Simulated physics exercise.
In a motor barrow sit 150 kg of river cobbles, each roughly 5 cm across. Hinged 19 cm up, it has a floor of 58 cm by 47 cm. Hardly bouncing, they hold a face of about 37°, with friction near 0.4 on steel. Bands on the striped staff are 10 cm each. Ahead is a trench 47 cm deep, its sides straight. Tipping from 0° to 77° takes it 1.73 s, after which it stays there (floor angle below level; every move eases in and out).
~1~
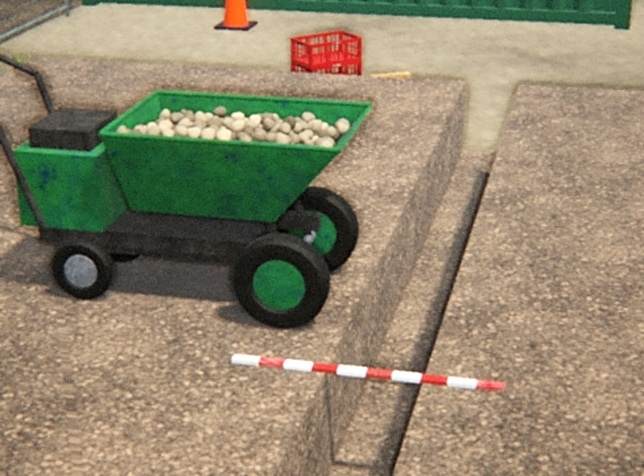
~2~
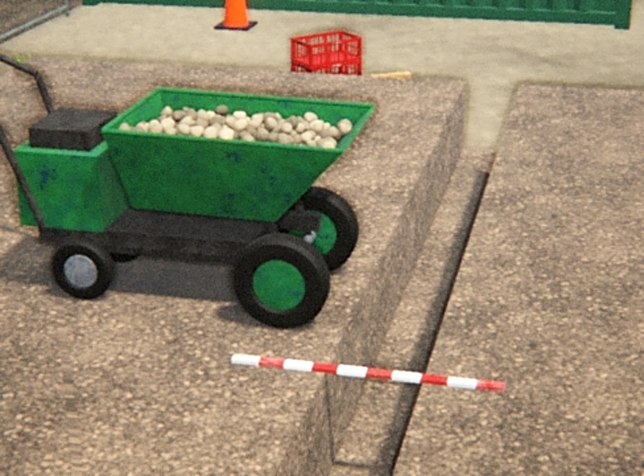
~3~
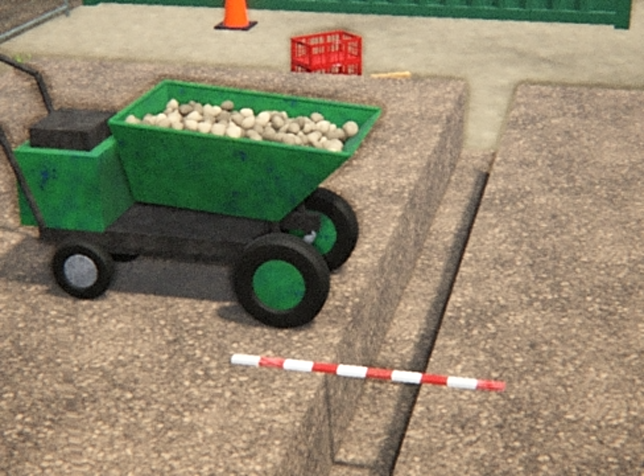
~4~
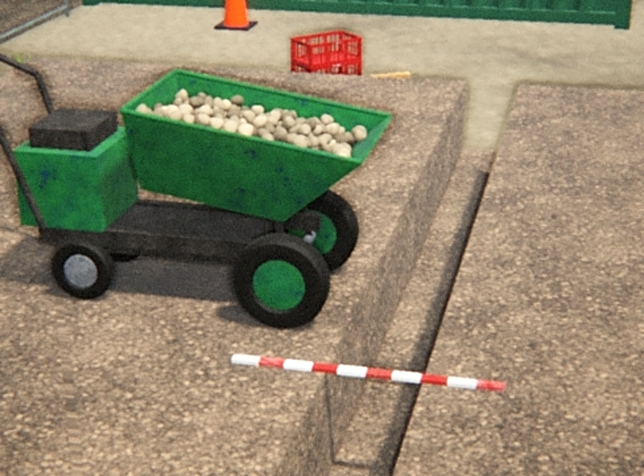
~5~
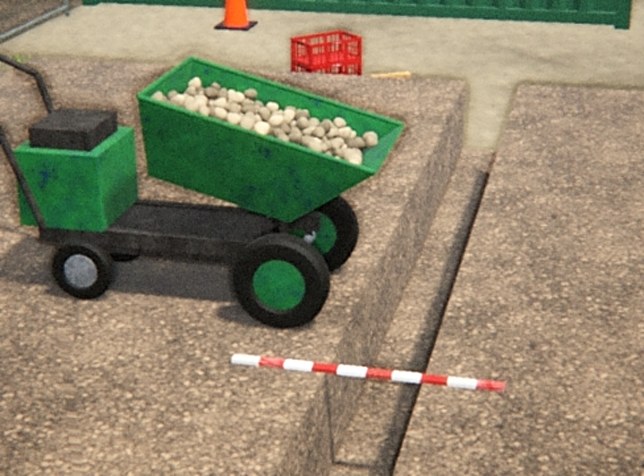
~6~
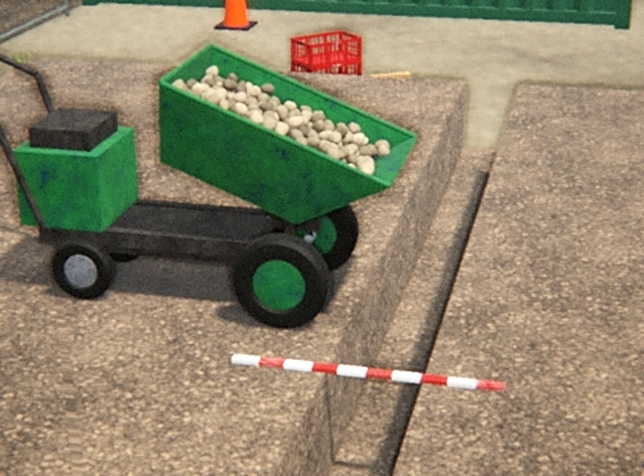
In the video, a green motor barrow loaded with rounded stones stands beside a straight-sided trench with a red-and-white striped staff near its edge, and its skip gradually tilts forward to the right, the rear rising while the wheels stay still.
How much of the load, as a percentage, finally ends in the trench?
I would put it at about 2 per cent.
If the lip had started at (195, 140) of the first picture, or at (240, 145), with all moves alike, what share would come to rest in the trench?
65 and 100 %.
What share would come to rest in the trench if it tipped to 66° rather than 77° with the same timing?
Then roughly 25 percent.
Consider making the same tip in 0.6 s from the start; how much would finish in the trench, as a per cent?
With that timing, about 0 per cent.
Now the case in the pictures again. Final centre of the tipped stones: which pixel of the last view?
Roughly (523, 314), I'd say.
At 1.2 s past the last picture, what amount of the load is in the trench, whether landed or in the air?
By then, around 0 percent.
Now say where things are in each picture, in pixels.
The skip is at 0°, its lip at (340, 150); the top of the load is at (248, 121), in the first frame.
The skip is at 1°, its lip at (342, 152); the top of the load is at (251, 121), in the second frame.
Lip at (350, 156), floor tilted 4°, highest stones at (248, 118), in the third frame.
The skip is at 9°, its lip at (361, 163); the top of the load is at (205, 107), in the fourth frame.
The skip is at 14°, its lip at (375, 173); the top of the load is at (205, 94), in the fifth frame.
The skip is at 21°, its lip at (390, 186); the top of the load is at (218, 86), in the sixth frame.
Then, 0.7 s after the last picture the floor is at 65°, 96 % in the skip, 4 % past the trench; the foremost stones are at (489, 307).
Then, 1.2 s after the last picture the floor is at 77°, 40 % in the skip, 60 % past the trench; the foremost stones are past the picture's edge.
Then, 1.6 s after the last picture the floor is at 77°, 26 % in the skip, 1 % in the trench, 73 % past the trench; the foremost stones are past the picture's edge.
Then, 3.5 s after the last picture the floor is at 77°, 25 % in the skip, 2 % in the trench, 73 % past the trench; the foremost stones are past the picture's edge.
